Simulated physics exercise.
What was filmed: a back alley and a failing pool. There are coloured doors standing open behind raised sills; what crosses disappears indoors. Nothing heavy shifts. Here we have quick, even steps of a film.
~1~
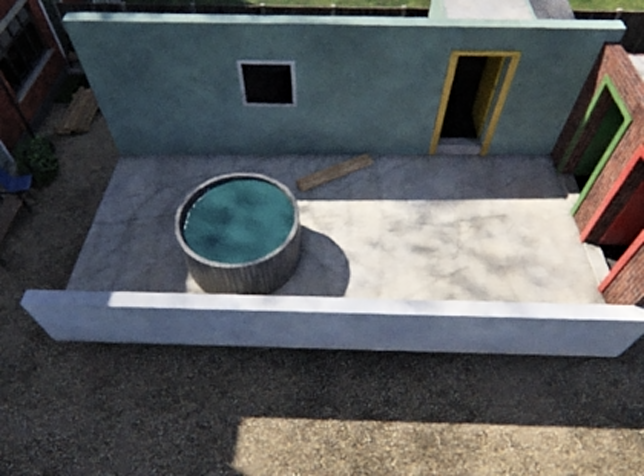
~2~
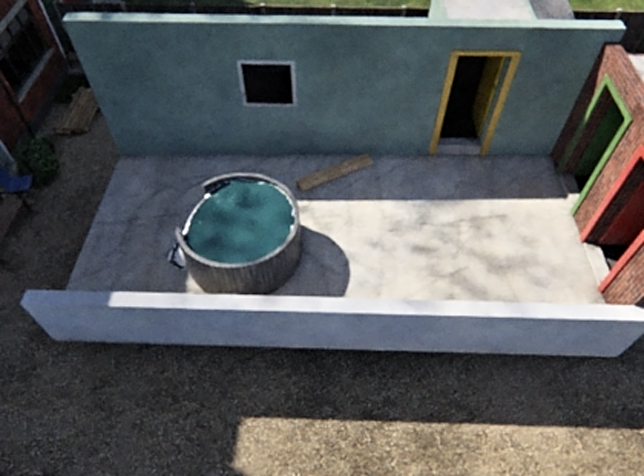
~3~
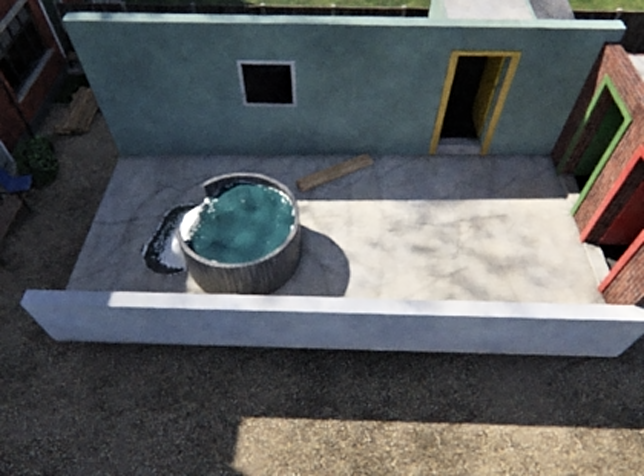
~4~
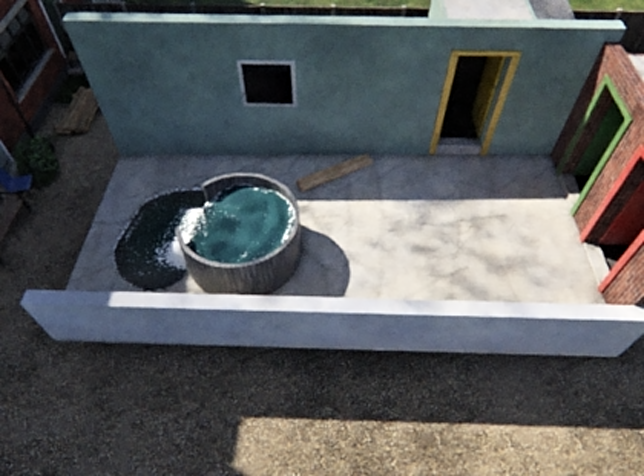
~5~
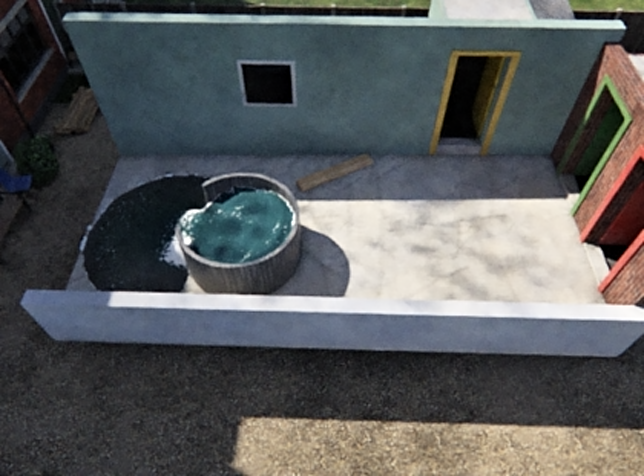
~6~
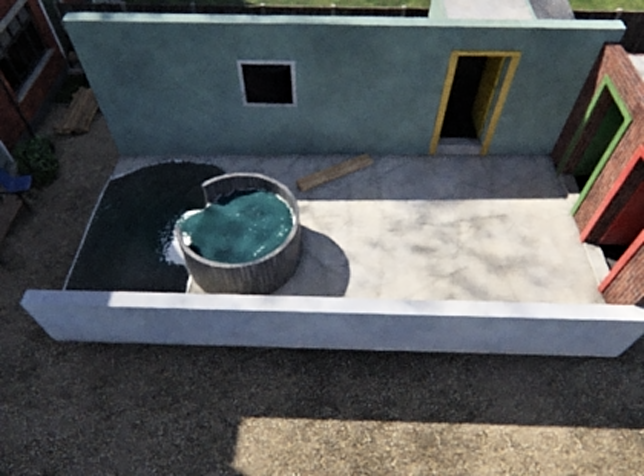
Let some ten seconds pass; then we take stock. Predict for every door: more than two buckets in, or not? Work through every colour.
The yellow door: Not more than two; the red door: Not more than two; the green door: Not more than two.
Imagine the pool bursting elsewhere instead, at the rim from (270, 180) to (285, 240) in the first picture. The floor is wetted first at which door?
The yellow one.
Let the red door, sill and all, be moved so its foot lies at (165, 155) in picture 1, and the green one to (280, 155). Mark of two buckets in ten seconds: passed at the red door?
For the red door, the answer is that it crosses the line.
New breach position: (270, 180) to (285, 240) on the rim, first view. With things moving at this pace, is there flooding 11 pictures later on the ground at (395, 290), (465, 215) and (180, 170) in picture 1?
Taking the three spots as listed, they end up inundated, inundated and spared.
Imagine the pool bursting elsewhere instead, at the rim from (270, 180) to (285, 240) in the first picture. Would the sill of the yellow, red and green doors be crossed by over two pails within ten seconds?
Going door by door, the yellow door remains below, the red door rises above and the green door rises above.
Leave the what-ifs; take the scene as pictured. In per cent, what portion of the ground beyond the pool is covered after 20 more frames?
It should be close to 25 %.
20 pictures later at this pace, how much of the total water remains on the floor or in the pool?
Around 38 in a hundred.
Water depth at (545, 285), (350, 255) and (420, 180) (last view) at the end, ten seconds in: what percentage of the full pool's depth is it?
In order: 0, 0, 0 %.
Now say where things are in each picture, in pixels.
The first frame shows the round pool at (238, 220) is whole and still.
In the second frame, the front is at (179, 264), out from the gap at (193, 228).
In the third frame, the front is at (176, 211), out from the gap at (194, 230).
In the fourth frame, the front is at (146, 207), out from the gap at (194, 232).
In the fifth frame, water pours out at (194, 232) and has run to (117, 202).
In the sixth frame, water pours out at (194, 231) and has run to (109, 184).
A moment on, water covers 25 % of the floor; the yellow door not reached, the red door not reached, the green door not reached.
Next, water covers 25 % of the floor; the yellow door not reached, the red door not reached, the green door not reached.
Then, water covers 25 % of the floor; the yellow door not reached, the red door not reached, the green door not reached.
Later, water covers 20 % of the floor; the yellow door not reached, the red door not reached, the green door not reached.
In the end, water covers 15 % of the floor; the yellow door not reached, the red door not reached, the green door not reached.
